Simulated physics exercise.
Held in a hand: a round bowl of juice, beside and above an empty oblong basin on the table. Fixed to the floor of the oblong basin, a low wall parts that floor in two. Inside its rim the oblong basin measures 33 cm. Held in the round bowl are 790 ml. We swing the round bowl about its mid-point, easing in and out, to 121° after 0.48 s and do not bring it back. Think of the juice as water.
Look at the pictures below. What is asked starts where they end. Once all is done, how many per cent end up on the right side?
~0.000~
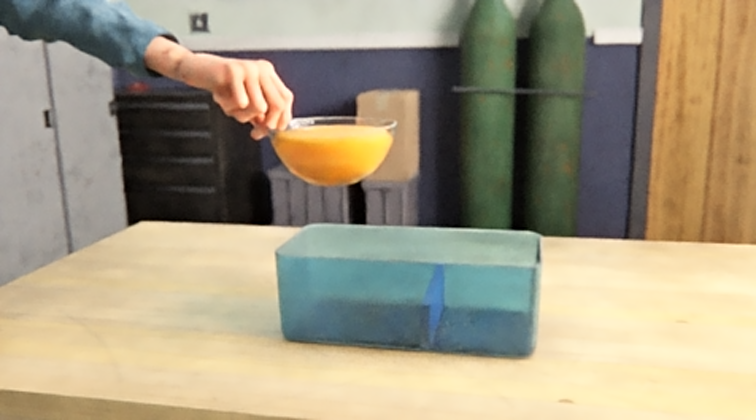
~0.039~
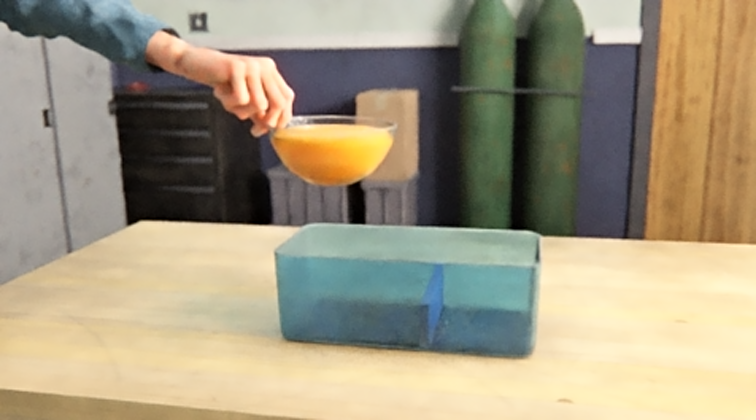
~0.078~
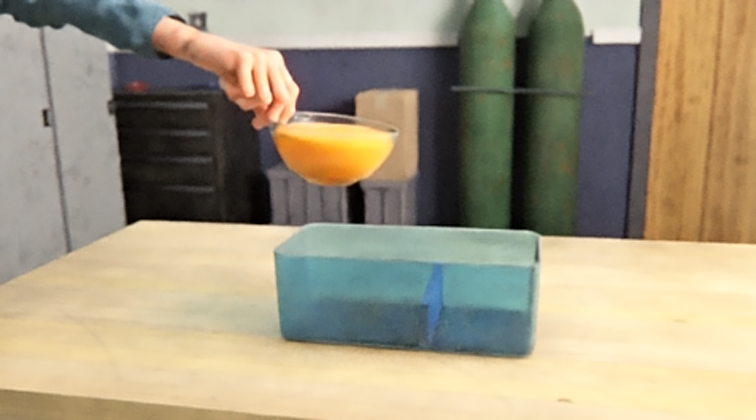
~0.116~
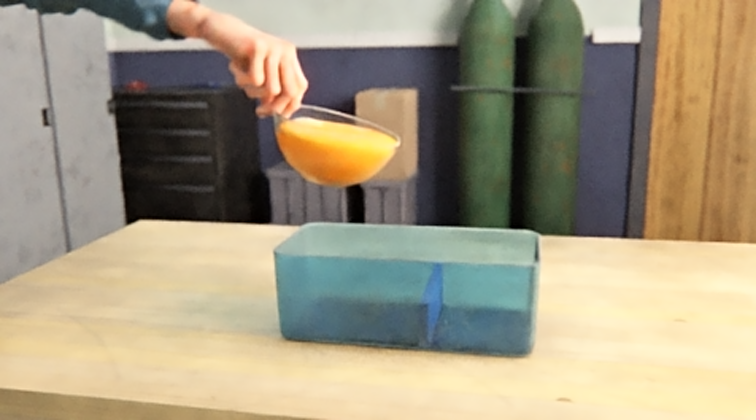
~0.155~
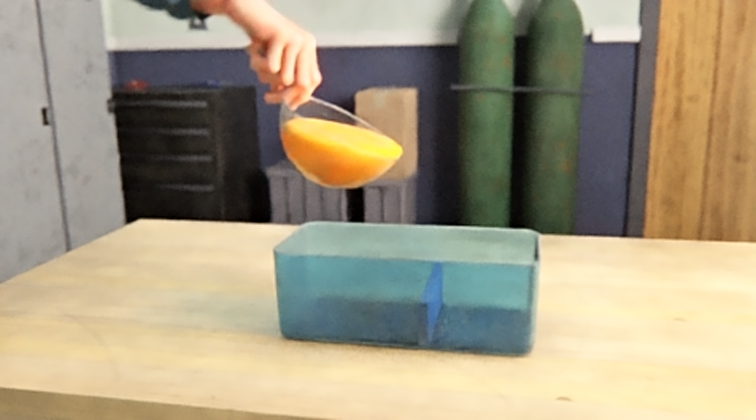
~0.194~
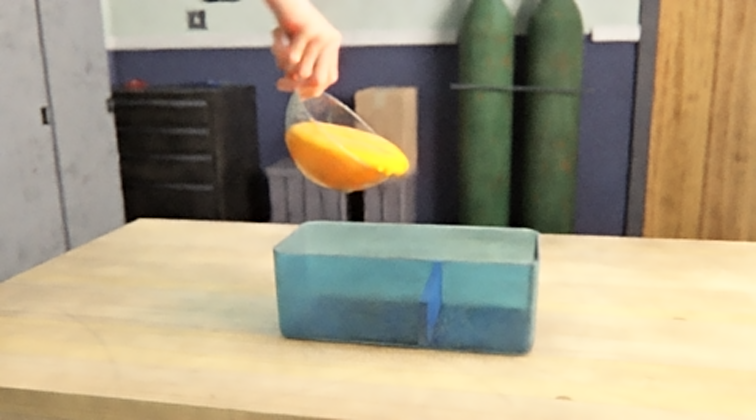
Roughly 22 percent ends up on the right side.
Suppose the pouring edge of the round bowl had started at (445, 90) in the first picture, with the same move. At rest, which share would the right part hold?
It would then come to around 80 percent.
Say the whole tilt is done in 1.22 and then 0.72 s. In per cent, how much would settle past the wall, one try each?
Respectively 60 and 40 %.
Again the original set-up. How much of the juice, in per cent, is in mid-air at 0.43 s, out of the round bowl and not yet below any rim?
Roughly 6 percent.
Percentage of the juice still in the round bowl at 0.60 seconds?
0 per cent or thereabouts.
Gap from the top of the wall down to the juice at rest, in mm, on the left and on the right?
Looks like roughly 36 mm on the left and roughly 48 mm on the right.
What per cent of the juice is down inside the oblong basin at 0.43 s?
Some 94 per cent.
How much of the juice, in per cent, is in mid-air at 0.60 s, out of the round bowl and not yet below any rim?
Some 20 % is up in the air.
By 0.43 s the tilt is 118° and 0 per cent is still to pour, 72 is left of the wall and 22 right of it.
By 0.60 s the tilt is 121° and 0 per cent is still to pour, 61 is left of the wall and 19 right of it.
By 0.78 s the tilt is 121° and 0 per cent is still to pour, 67 is left of the wall and 22 right of it.
By 0.98 s the tilt is 121° and 0 per cent is still to pour, 70 is left of the wall and 22 right of it.
At rest 70 per cent lies left of the wall, 22 right of it and 8 outside.
